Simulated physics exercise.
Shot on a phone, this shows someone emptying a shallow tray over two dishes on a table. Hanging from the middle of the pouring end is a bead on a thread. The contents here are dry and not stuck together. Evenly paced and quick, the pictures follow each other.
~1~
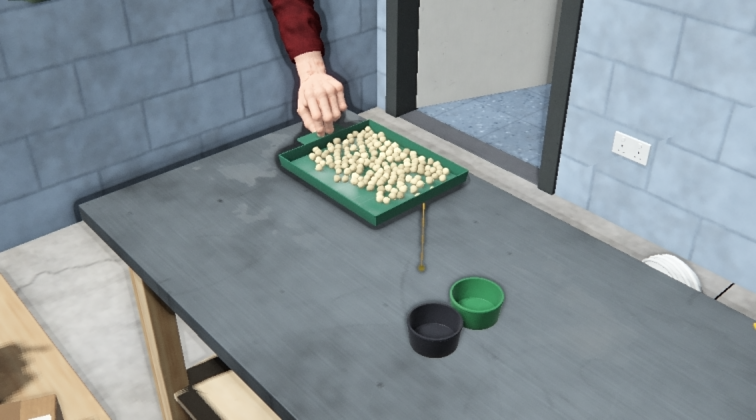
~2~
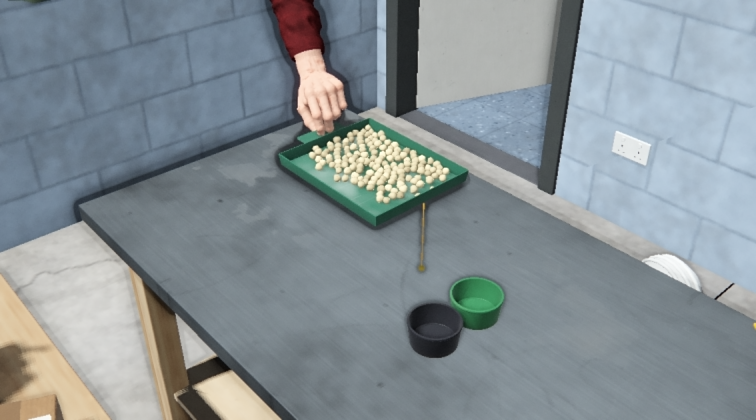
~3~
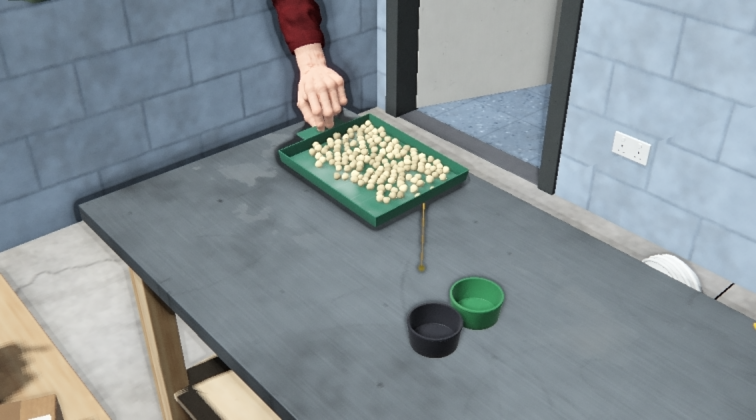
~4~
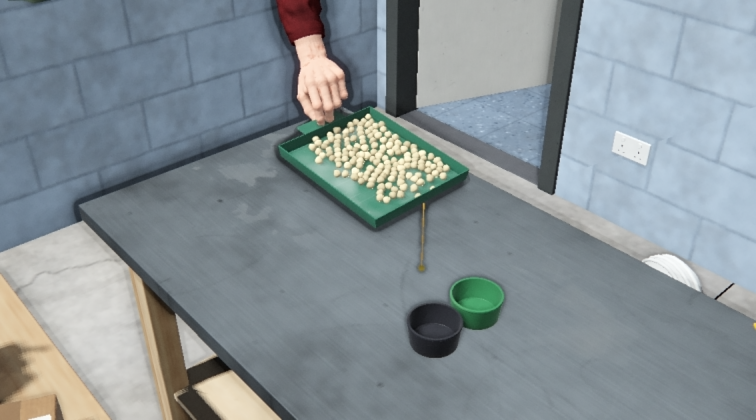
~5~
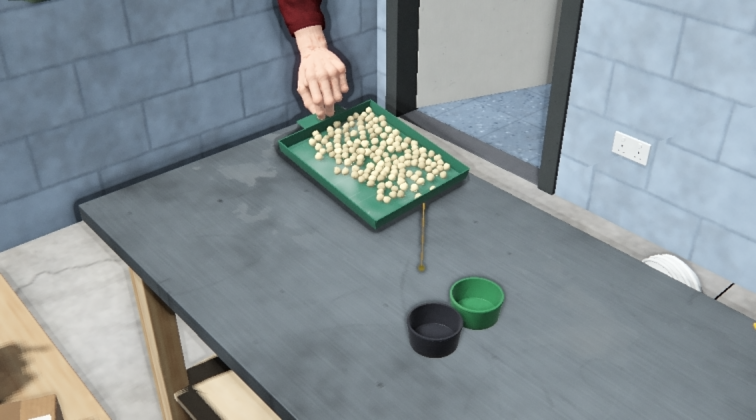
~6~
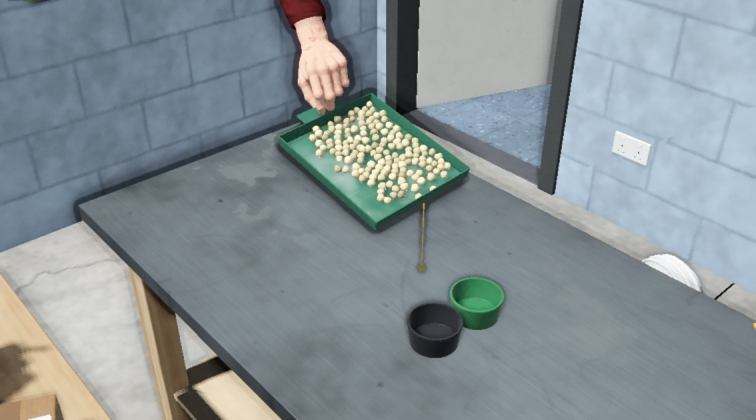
At first, a hand grips the far end of a green tray of round, pale nuts on a dark table, behind a black dish and a green one. The hand then gradually raises that far end, tilting the tray slightly toward the dishes, while the nuts stay spread across it.
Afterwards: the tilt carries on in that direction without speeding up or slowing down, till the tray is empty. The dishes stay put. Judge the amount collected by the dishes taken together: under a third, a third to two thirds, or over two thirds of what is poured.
Under one part in three.
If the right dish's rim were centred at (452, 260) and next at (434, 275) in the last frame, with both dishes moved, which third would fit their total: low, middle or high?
First attempt: Under a third; second attempt: One to two thirds.
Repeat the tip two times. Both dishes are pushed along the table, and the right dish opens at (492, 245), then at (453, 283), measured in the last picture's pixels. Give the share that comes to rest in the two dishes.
It comes to near 0 per cent the first time and near 50 per cent the second time.
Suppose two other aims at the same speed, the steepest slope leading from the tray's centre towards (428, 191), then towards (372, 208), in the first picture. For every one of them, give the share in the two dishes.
About 20 % and about 0 %.
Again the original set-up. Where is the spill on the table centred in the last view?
Approximately (385, 326).
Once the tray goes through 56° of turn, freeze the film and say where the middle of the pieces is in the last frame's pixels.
(396, 177).
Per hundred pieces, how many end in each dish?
In the left dish 10 per cent comes to rest, in the right dish 10 per cent.
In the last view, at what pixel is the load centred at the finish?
Centre at rest, last view: Approx. (402, 325).
Soon after the last picture, tray tipped steeply; nearly all on the tray; a stray few in the air.
A little later, tray tipped right over; nearly all on the tray; a small part outside both; a stray few in the air.
Later still, tray tipped past a quarter turn; a small part in the left dish; a small part in the right dish; most outside both.
At rest, tray tipped past a quarter turn; a small part in the left dish; a small part in the right dish; most outside both.
